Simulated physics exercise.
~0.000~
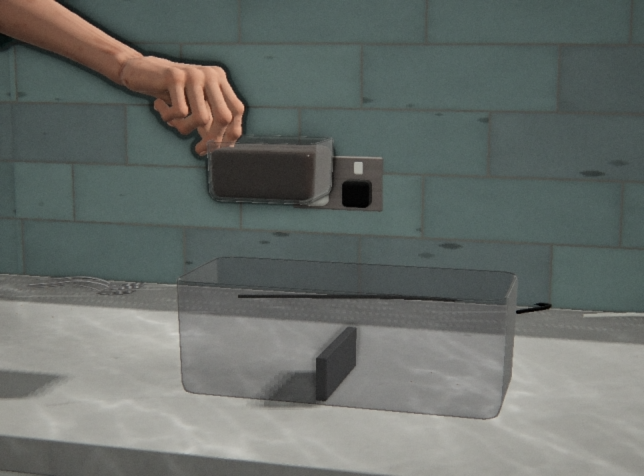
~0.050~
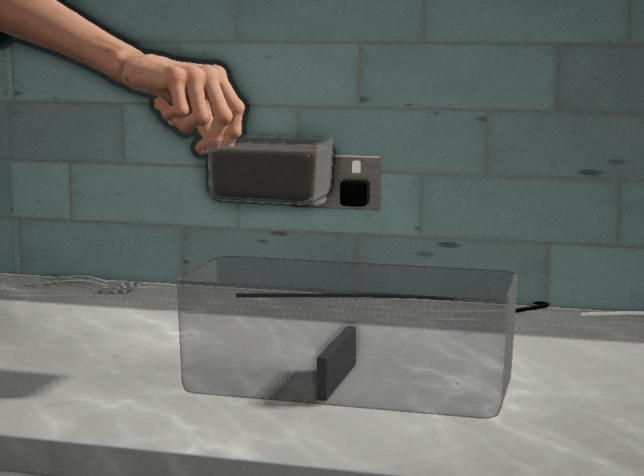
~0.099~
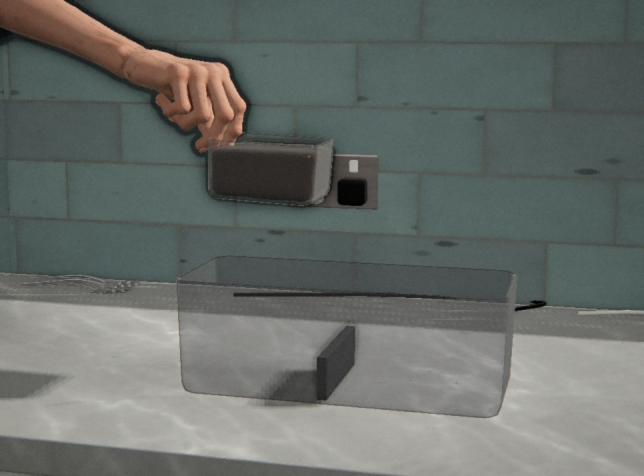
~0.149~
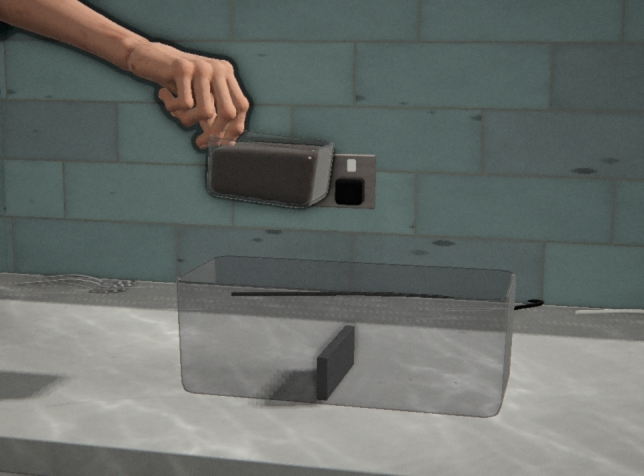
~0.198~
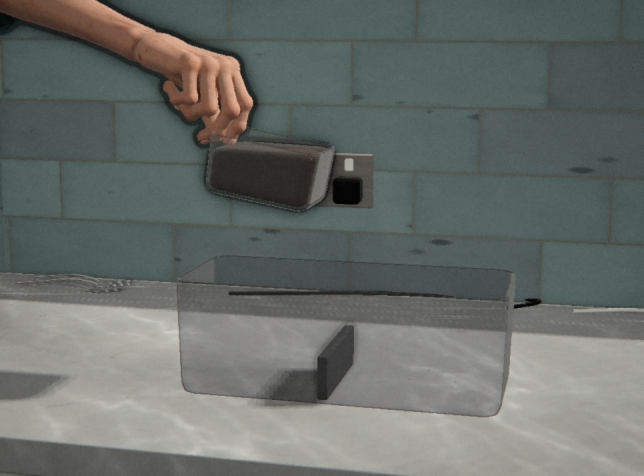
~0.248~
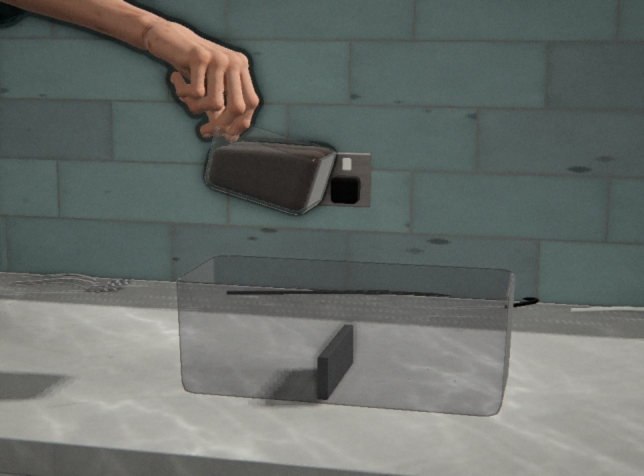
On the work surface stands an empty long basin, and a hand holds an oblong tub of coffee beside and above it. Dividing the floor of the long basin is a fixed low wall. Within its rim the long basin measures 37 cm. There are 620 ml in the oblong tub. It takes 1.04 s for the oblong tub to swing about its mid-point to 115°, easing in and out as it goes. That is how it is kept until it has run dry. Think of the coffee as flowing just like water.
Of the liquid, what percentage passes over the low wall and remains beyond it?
The far part has about 82 per cent.
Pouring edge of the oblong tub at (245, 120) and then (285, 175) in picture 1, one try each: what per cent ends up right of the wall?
Respectively about 5 and 50 percent.
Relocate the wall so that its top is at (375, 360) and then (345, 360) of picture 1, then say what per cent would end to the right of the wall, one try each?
I'd put it at about 65 per cent for the first and about 75 per cent for the second.
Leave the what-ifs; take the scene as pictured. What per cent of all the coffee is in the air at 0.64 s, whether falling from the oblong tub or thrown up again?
Close to 36 per cent, I'd say.
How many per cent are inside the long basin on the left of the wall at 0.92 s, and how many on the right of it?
Near 10 on the left, 82 on the right.
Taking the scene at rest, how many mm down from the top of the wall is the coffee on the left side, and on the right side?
Looks like roughly 46 mm on the left and roughly 32 mm on the right.
After 0.64 s the tilt is 77° and 34 per cent is still to pour, 0 is left of the wall and 30 right of it.
After 0.92 s the tilt is 111° and 4 per cent is still to pour, 9 is left of the wall and 82 right of it.
After 1.22 s the tilt is 115° and 0 per cent is still to pour, 17 is left of the wall and 82 right of it.
After 1.54 s the tilt is 115° and 0 per cent is still to pour, 17 is left of the wall and 82 right of it.
In the end 17 per cent lies left of the wall, 82 right of it and 1 outside.
